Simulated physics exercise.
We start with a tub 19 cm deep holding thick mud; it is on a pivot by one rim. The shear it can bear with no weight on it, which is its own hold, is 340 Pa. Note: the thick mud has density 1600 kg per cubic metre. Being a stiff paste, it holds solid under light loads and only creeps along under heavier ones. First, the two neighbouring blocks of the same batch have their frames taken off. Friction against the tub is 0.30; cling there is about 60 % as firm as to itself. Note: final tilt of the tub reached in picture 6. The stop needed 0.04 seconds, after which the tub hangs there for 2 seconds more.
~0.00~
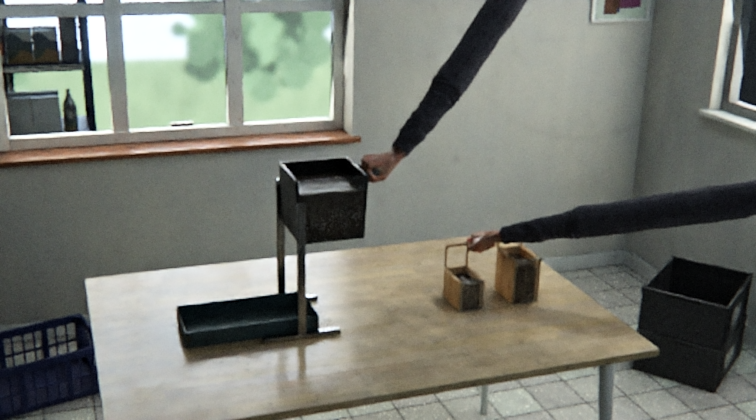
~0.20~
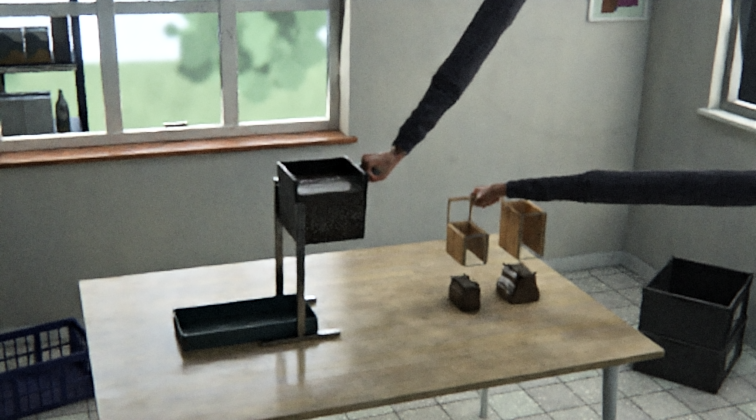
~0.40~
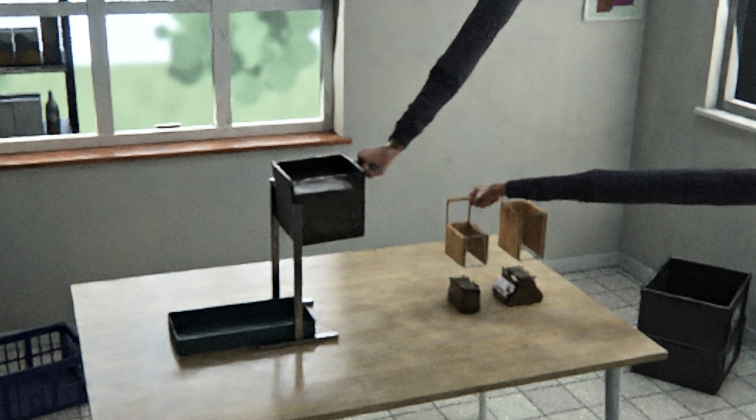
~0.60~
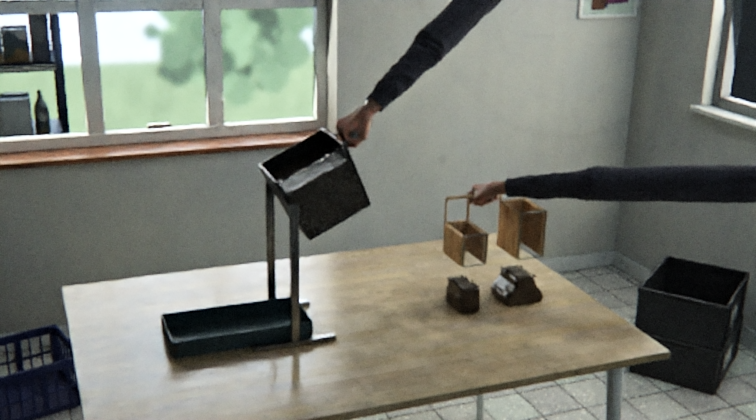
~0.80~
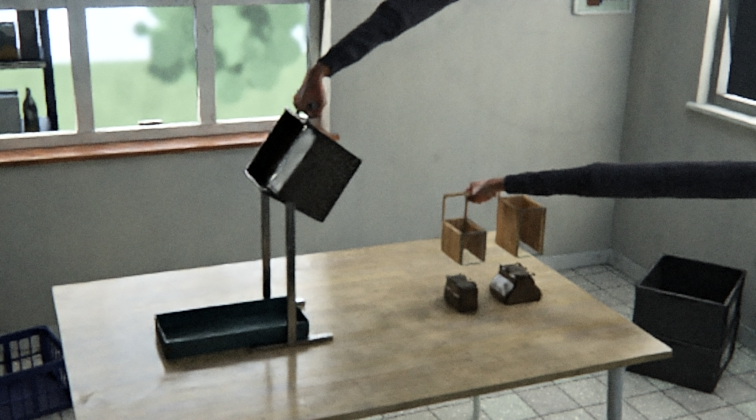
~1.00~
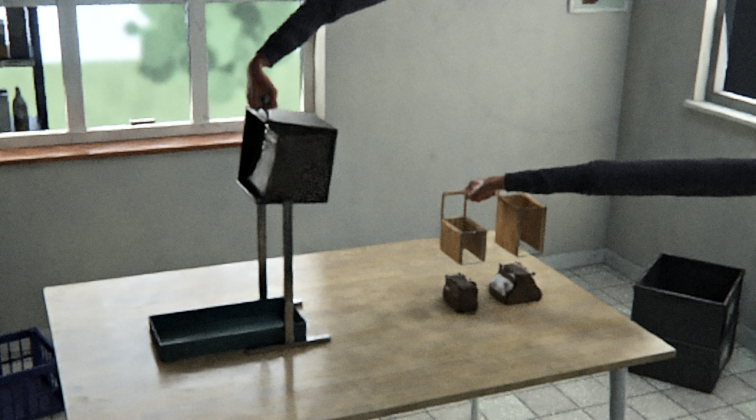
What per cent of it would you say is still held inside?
Near 55 percent is still held inside.
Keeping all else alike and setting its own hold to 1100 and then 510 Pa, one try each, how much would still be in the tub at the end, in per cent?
Expect about 100 in a hundred, then about 70 in a hundred.
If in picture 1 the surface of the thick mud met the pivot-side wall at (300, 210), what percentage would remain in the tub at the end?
I'd say close to 85 % stays in the tub.
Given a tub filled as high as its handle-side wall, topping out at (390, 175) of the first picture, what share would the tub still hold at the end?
Remaining in tub at end: Approx. 40 %.
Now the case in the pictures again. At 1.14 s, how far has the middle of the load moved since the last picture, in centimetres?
I'd estimate roughly 4 centimetres.
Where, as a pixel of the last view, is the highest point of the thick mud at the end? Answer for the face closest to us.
Roughly at pixel (312, 167).
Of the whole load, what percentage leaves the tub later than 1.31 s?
Roughly 10 percent of the load.
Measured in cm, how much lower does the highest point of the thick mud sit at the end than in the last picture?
The top ends up some 9 cm below its level in the last picture.
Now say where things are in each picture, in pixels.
In the first frame, handle-side rim at (365, 176), tilt 0 degrees; crest of the thick mud at (306, 195); block heights 8.2 cm, 13 cm (left to right).
In the second frame, handle-side rim at (365, 175), tilt 0 degrees; crest of the thick mud at (305, 195); block heights 8.0 cm, 10 cm (left to right).
In the third frame, handle-side rim at (362, 172), tilt 3 degrees; crest of the thick mud at (357, 187); block heights 7.9 cm, 9.0 cm (left to right).
In the fourth frame, handle-side rim at (343, 146), tilt 26 degrees; crest of the thick mud at (346, 163); block heights 7.9 cm, 9.0 cm (left to right).
In the fifth frame, handle-side rim at (306, 125), tilt 55 degrees; crest of the thick mud at (321, 138); block heights 7.9 cm, 9.0 cm (left to right).
In the sixth frame, handle-side rim at (266, 124), tilt 82 degrees; crest of the thick mud at (283, 135); block heights 7.9 cm, 9.0 cm (left to right).
After 1.14 s, the tub is at 82 degrees and holds 92 %.
After 1.31 s, the tub is at 82 degrees and holds 65 %.
After 1.48 s, the tub is at 82 degrees and holds 55 %.
After 1.65 s, the tub is at 82 degrees and holds 55 %.
After 3.00 s, the tub is at 82 degrees and holds 55 %.
